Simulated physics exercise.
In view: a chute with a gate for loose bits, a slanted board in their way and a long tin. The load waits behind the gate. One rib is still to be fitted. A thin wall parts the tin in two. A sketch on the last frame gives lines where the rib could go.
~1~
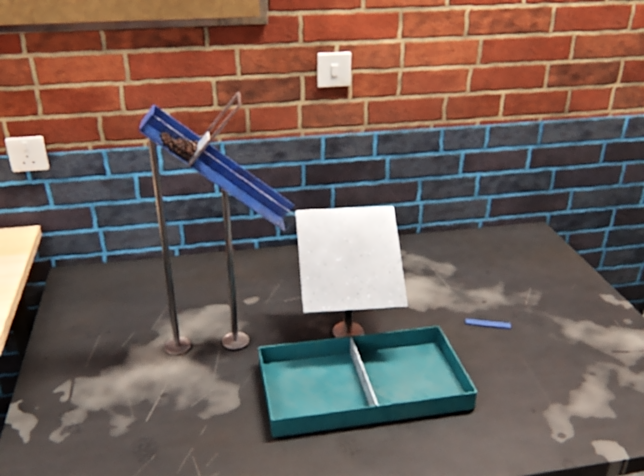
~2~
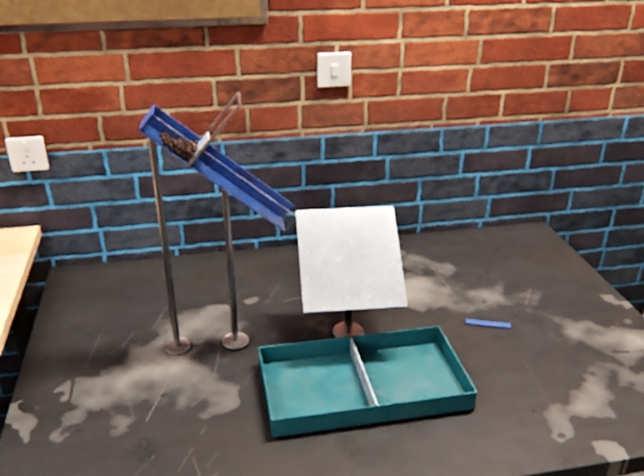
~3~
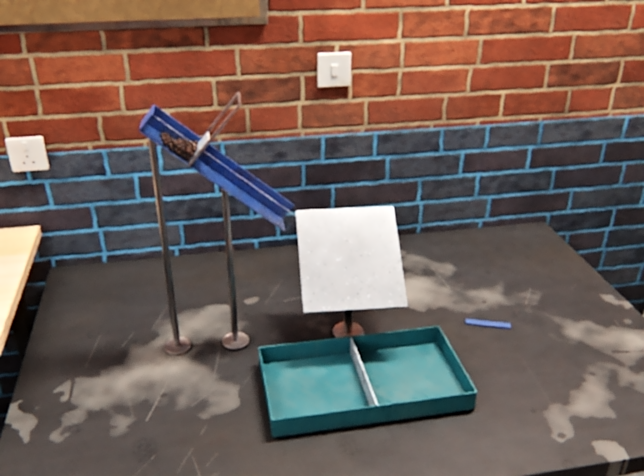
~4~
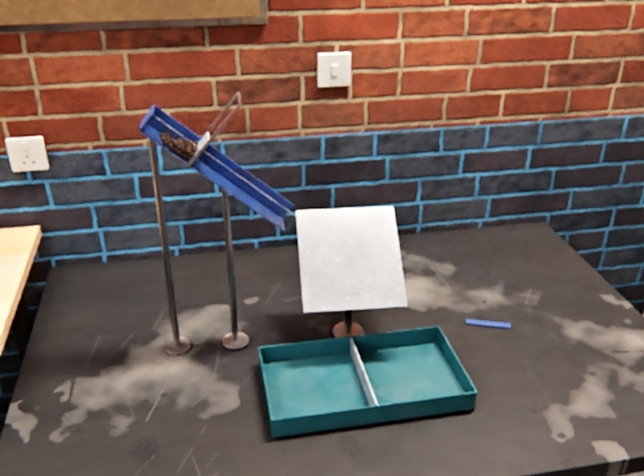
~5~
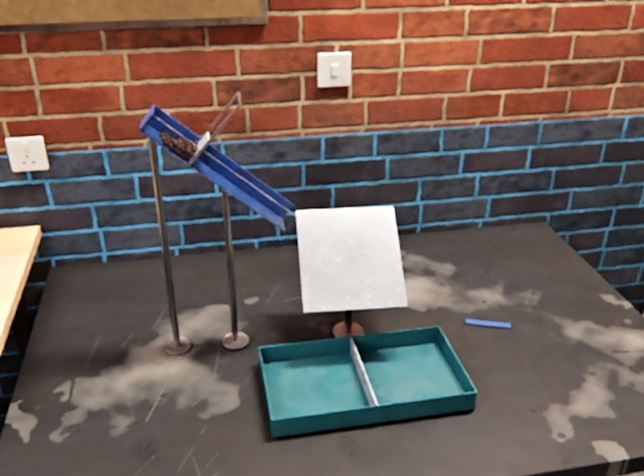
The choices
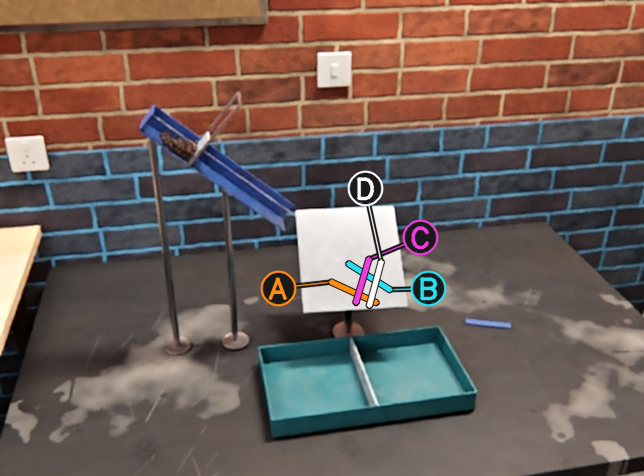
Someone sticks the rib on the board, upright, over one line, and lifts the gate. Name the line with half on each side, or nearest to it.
Use line D.
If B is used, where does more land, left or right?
Right.
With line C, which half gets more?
More lands on the left.
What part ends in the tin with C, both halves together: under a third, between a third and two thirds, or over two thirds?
Over two thirds.
On the marked copy, line A from (331, 282) to (376, 302); line B from (348, 263) to (389, 289); line C from (368, 259) to (356, 302); line D from (381, 261) to (369, 305).
With A, of what is caught, about a quarter in the left half, most in the right.
With B, of what is caught, about a quarter in the left half, most in the right.
With C, of what is caught, most in the left half, about a quarter in the right.
With D, of what is caught, about half in the left half, about half in the right.
